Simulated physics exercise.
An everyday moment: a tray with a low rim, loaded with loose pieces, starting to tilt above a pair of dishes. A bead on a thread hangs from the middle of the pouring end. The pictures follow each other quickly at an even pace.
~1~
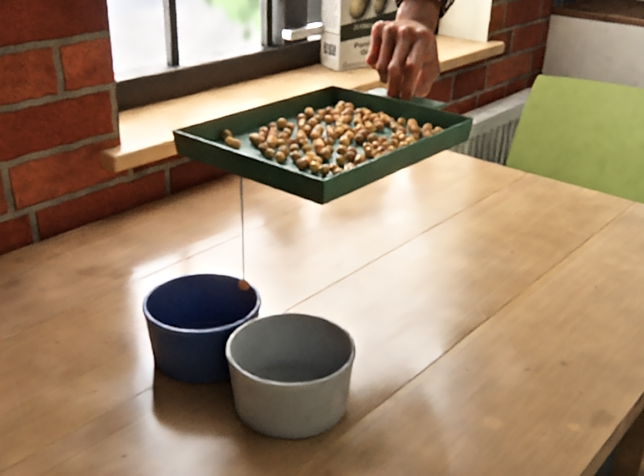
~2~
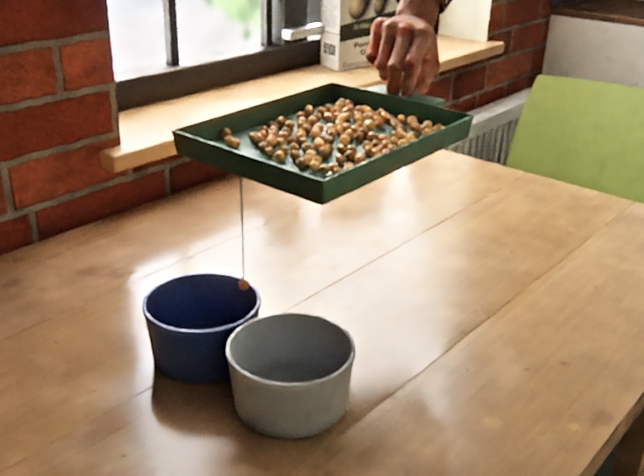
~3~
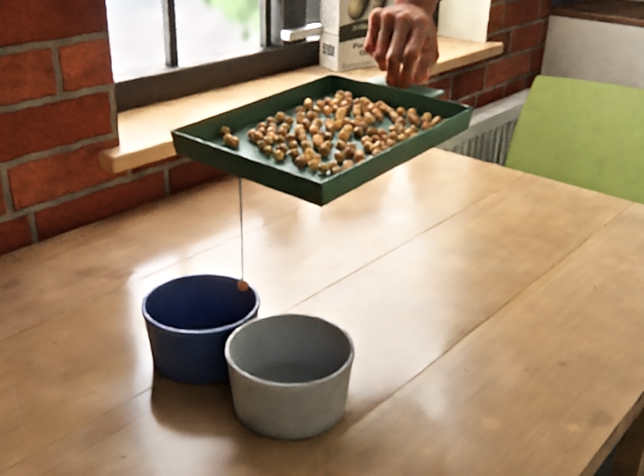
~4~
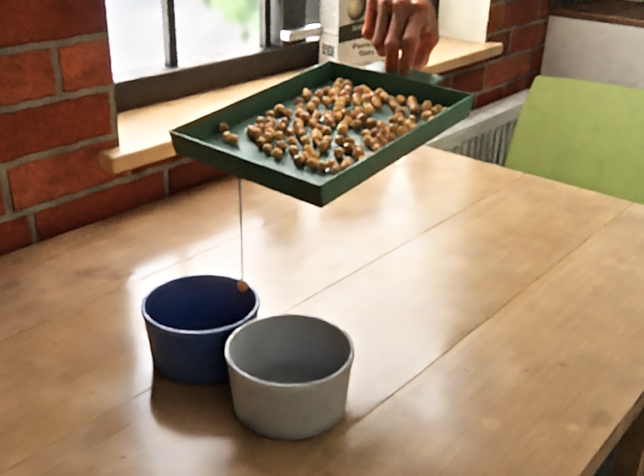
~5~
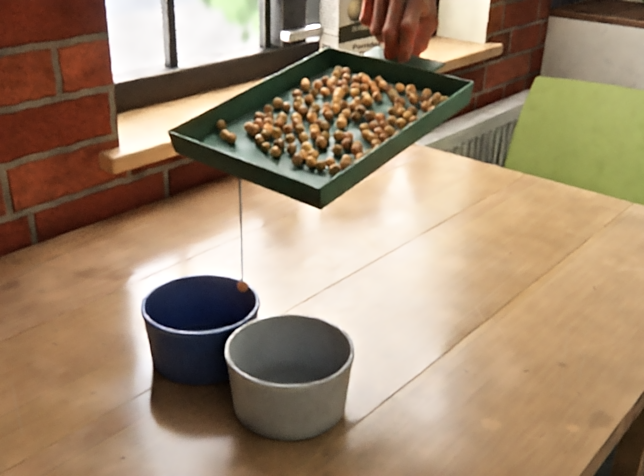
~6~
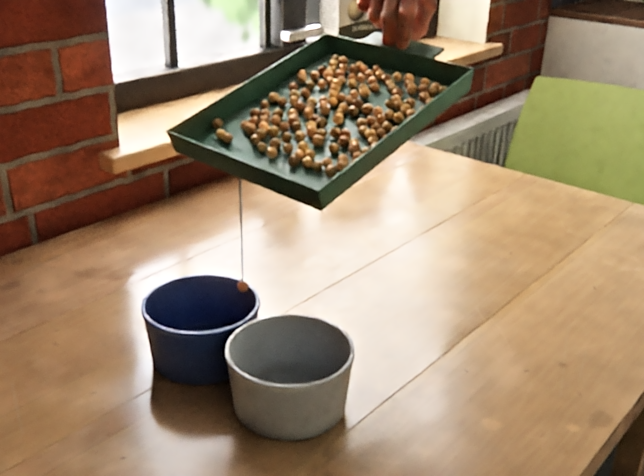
At a wooden table by a window, a hand held a green tray of small round brown pieces above a blue bowl and a grey one, then gradually raised its far side, tilting the tray.
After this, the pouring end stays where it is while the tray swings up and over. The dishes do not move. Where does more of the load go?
The right one ends fuller.
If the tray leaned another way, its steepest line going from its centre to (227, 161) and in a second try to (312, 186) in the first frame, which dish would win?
The first try: The dish on the left. The second: Right.
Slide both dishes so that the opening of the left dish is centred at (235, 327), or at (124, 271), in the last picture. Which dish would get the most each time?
The first try: The dish on the left. The second: Right.
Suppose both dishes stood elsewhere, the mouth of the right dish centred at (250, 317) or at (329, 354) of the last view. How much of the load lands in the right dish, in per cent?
About 30 and 20 per cent.
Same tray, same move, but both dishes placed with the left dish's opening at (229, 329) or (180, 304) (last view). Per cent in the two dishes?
First some 80, then 90 per cent.
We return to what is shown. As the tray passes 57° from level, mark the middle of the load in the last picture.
Around (272, 150).
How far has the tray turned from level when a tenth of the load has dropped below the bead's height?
At about 100°.
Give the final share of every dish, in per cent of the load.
Left dish: 20 %, right dish: 50 %.
Soon, tray tipped steeply; nearly all on the tray; a stray few in the air.
A while on, tray tipped right over; nearly all on the tray; a stray few in the right dish; a stray few in the left dish; a stray few outside both; a small part in the air.
Towards the end, tray tipped past a quarter turn; about half in the right dish; about a quarter in the left dish; about a third outside both.
Finally, tray tipped past a quarter turn; about half in the right dish; about a quarter in the left dish; about a third outside both.
